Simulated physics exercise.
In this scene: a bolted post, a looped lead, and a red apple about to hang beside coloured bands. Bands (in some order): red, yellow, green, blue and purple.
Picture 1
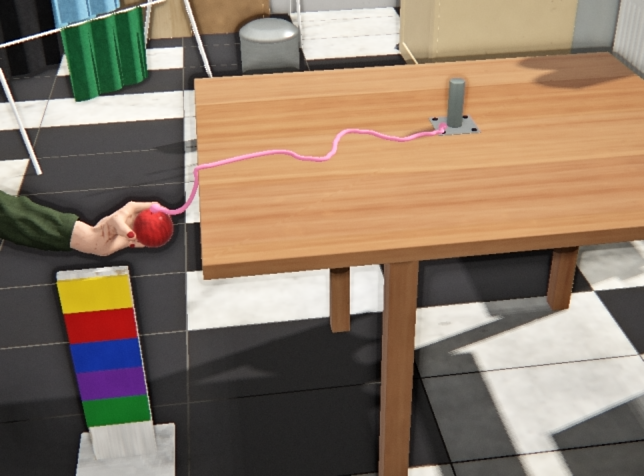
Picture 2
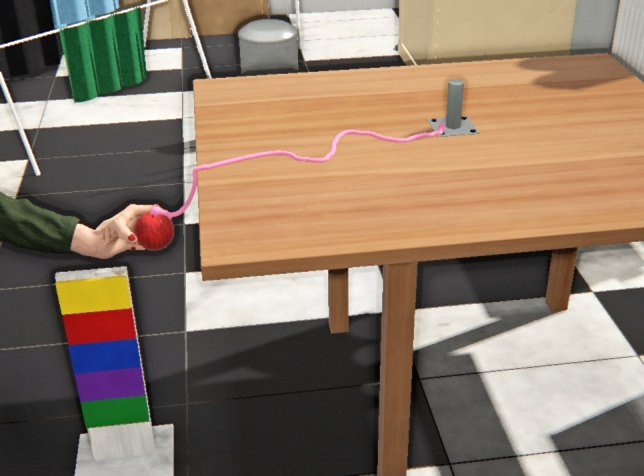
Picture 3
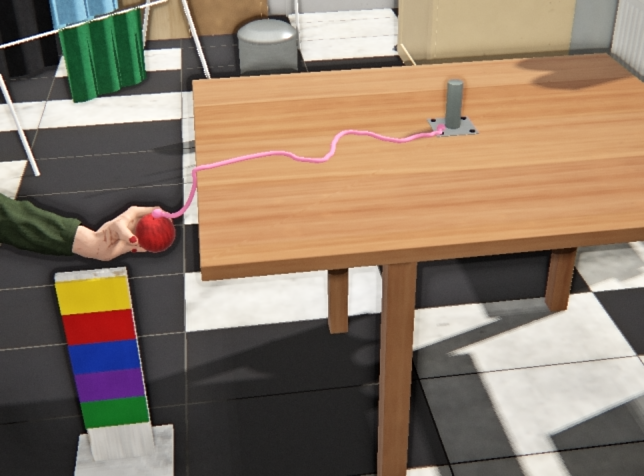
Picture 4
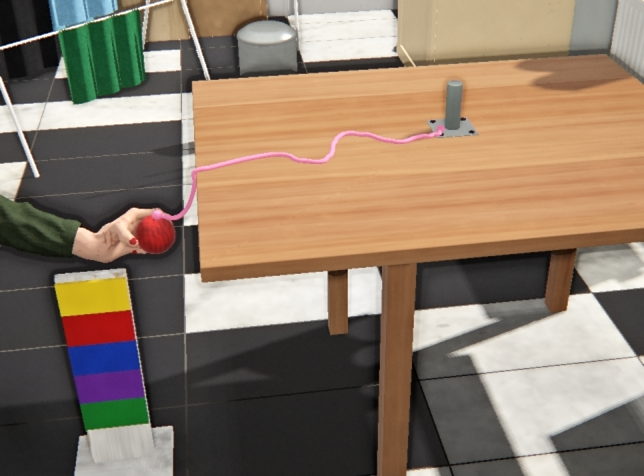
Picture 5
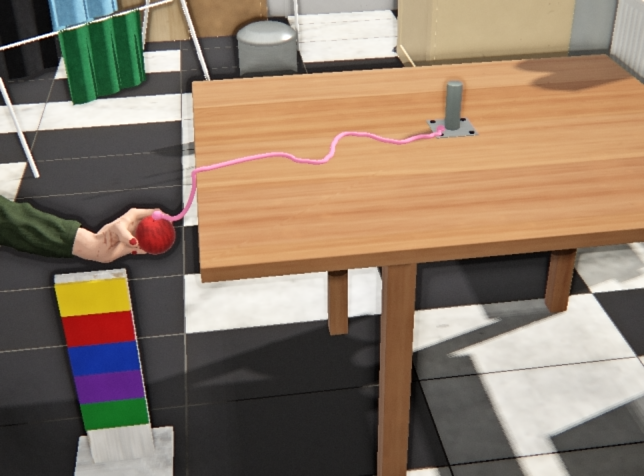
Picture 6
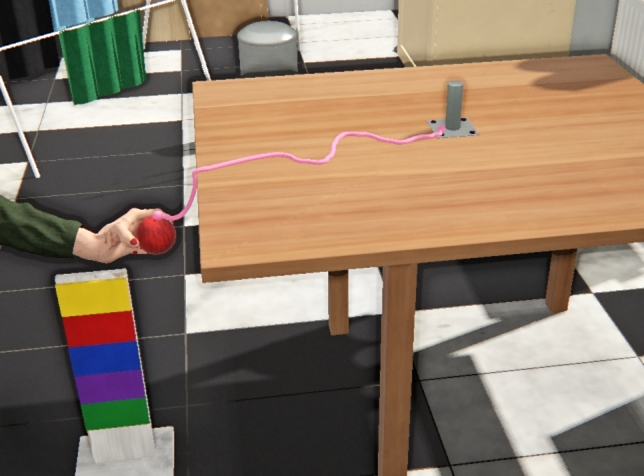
A hand held a red apple tied to a pink cord just off the left edge of a wooden table, above a board of coloured bands, and it barely moved the whole time.
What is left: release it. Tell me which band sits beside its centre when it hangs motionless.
The red one sits beside it.
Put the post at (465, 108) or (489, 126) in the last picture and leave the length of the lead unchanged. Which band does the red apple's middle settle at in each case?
In turn, yellow and then yellow.
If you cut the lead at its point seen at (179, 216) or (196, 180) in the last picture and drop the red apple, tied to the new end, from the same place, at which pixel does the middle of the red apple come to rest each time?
About (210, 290) and (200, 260).
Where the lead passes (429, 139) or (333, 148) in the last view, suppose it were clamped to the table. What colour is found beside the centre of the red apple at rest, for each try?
Each in turn comes out as red, yellow.
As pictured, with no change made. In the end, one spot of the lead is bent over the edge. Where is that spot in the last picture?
You'll find it close to (263, 157).
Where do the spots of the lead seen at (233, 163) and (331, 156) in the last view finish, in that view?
First one: (198, 200); second one: (276, 154).
Soon after, apple near (237, 296); level with red.
Then, apple near (196, 311); level with red.
At rest, apple near (205, 311); level with red. The red one.
